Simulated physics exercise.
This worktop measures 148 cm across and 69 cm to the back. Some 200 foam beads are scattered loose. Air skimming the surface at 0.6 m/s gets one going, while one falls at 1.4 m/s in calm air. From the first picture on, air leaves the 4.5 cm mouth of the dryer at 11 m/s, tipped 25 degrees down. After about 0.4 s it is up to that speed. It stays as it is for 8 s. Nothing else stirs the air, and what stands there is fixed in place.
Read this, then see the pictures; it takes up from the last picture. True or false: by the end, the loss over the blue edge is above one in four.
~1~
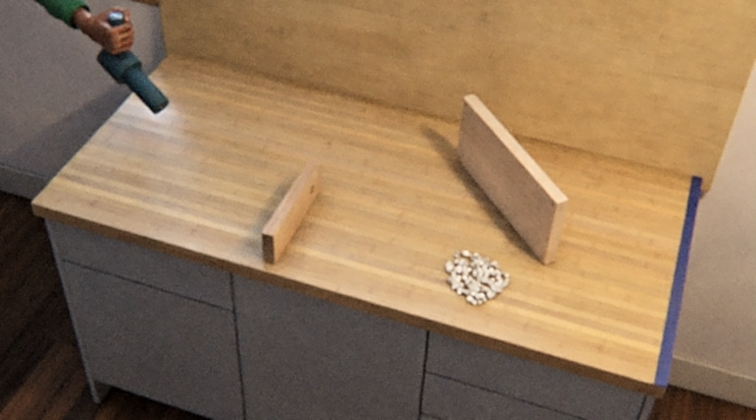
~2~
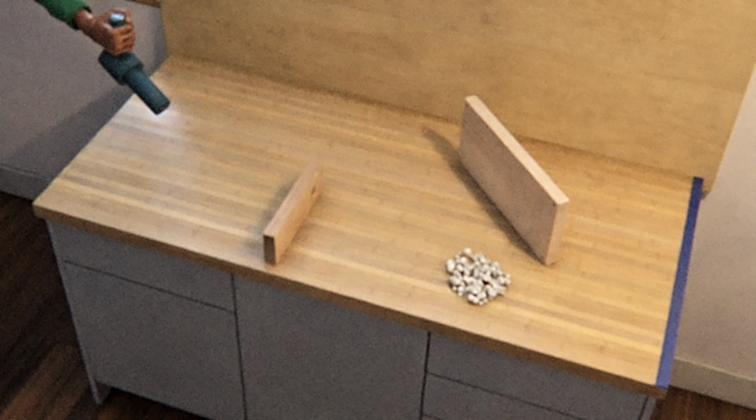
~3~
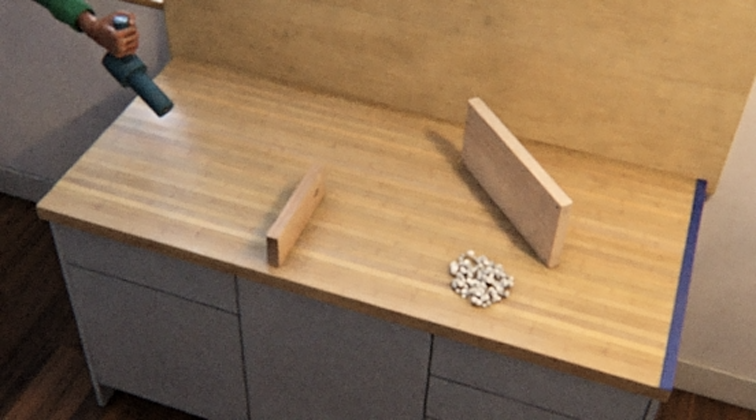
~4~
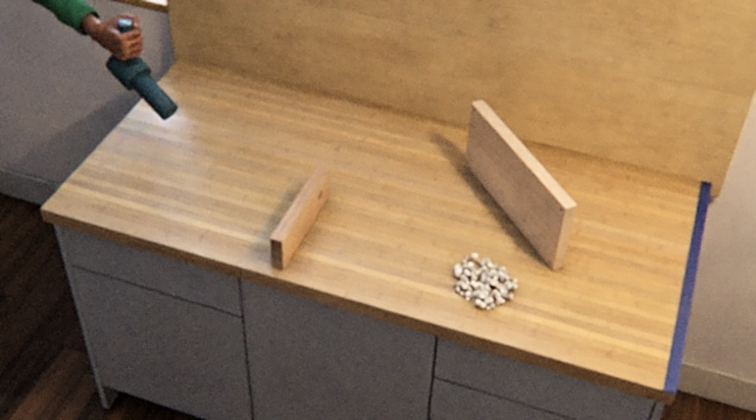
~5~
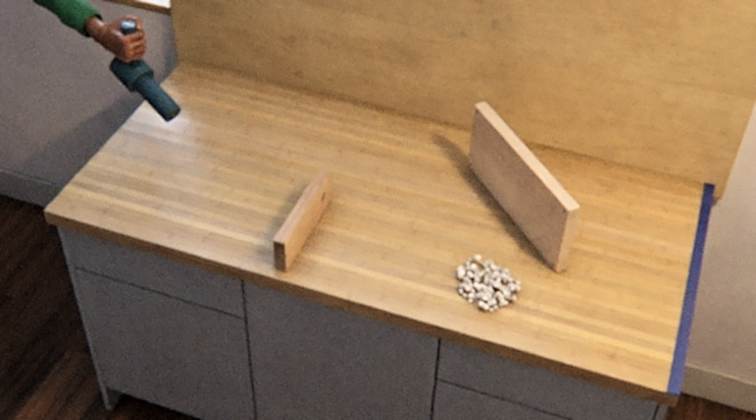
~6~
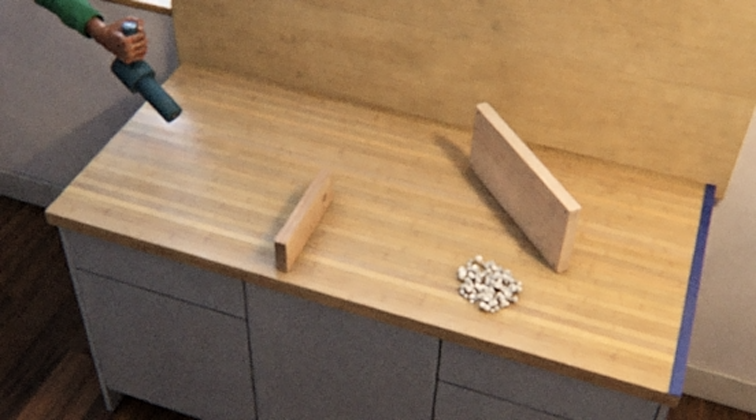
False.
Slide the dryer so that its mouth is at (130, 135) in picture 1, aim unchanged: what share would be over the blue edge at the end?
Estimate: About 0 %.
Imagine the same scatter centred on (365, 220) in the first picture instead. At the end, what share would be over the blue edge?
0 %.
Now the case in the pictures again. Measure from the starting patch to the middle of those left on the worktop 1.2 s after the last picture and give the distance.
About 0 cm.
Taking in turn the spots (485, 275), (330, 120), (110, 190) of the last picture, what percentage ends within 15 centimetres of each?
In turn about 100 %, 0 %, 0 %.
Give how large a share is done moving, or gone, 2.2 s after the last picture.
I reckon around 40 per cent.
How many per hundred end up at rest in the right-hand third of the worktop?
Roughly 90 %.
Then, 1.2 s after the last picture the count stands so, 0 % are over the blue edge; the middle of those still in play is near (489, 288).
Then, 2.2 s after the last picture the count stands so, 0 % are over the blue edge; the middle of those still in play is near (489, 288).
Then, 4.0 s after the last picture the count stands so, 0 % are over the blue edge; the middle of those still in play is near (489, 288).
Then, 7.6 s after the last picture, at the end, 0 % are over the blue edge; the middle of those still in play is near (489, 288).
